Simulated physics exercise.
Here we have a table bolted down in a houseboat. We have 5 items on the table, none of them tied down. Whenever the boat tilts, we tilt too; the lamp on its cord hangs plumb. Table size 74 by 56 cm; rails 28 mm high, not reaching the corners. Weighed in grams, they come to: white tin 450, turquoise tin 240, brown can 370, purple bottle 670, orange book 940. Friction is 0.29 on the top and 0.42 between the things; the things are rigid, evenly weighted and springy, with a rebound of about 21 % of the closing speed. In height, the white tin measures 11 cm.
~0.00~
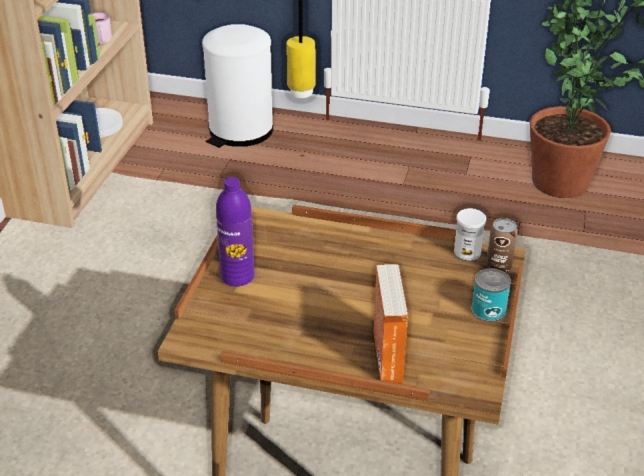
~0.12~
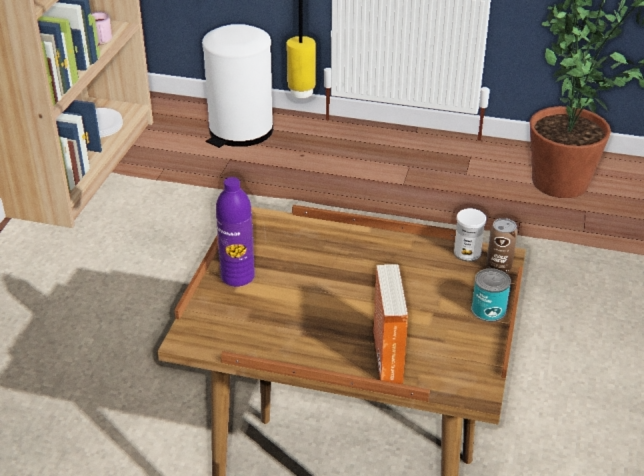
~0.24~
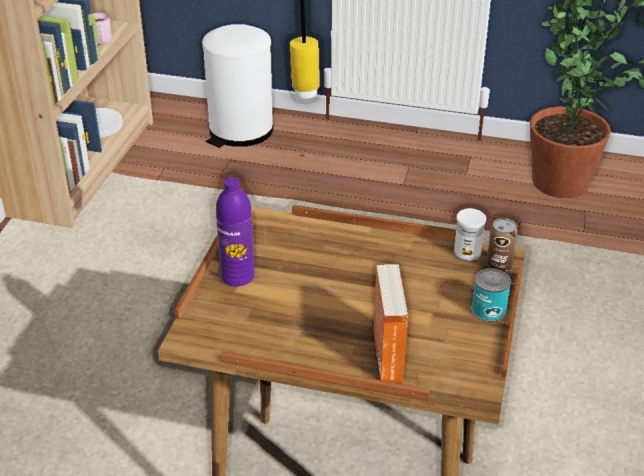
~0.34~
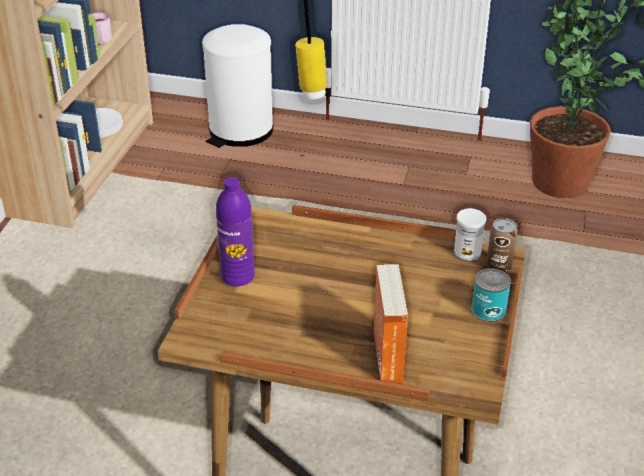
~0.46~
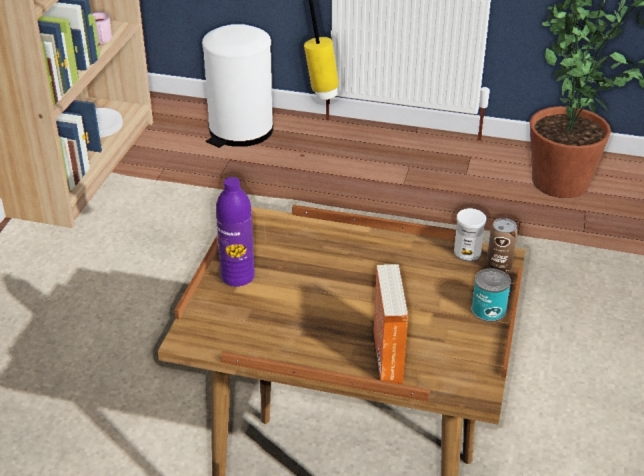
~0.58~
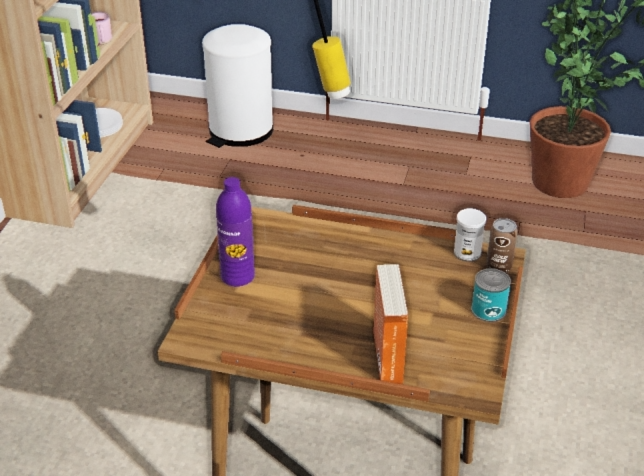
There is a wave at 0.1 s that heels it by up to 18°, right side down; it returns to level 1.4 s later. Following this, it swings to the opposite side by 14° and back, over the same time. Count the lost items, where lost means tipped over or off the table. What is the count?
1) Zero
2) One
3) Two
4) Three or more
2, one.
After 0.98 s, heel 15°, right side down; orange book 26° off its base.
After 1.18 s, heel 8°, right side down; white tin moved 2 cm near (476, 236); orange book on its side; brown can moved 2 cm.
In the end (3.4 s), toppled on the table, orange book; the other 4 under 5 cm from the start. At the end, from the last picture's camera, white tin near (475, 236), turquoise tin near (496, 296).
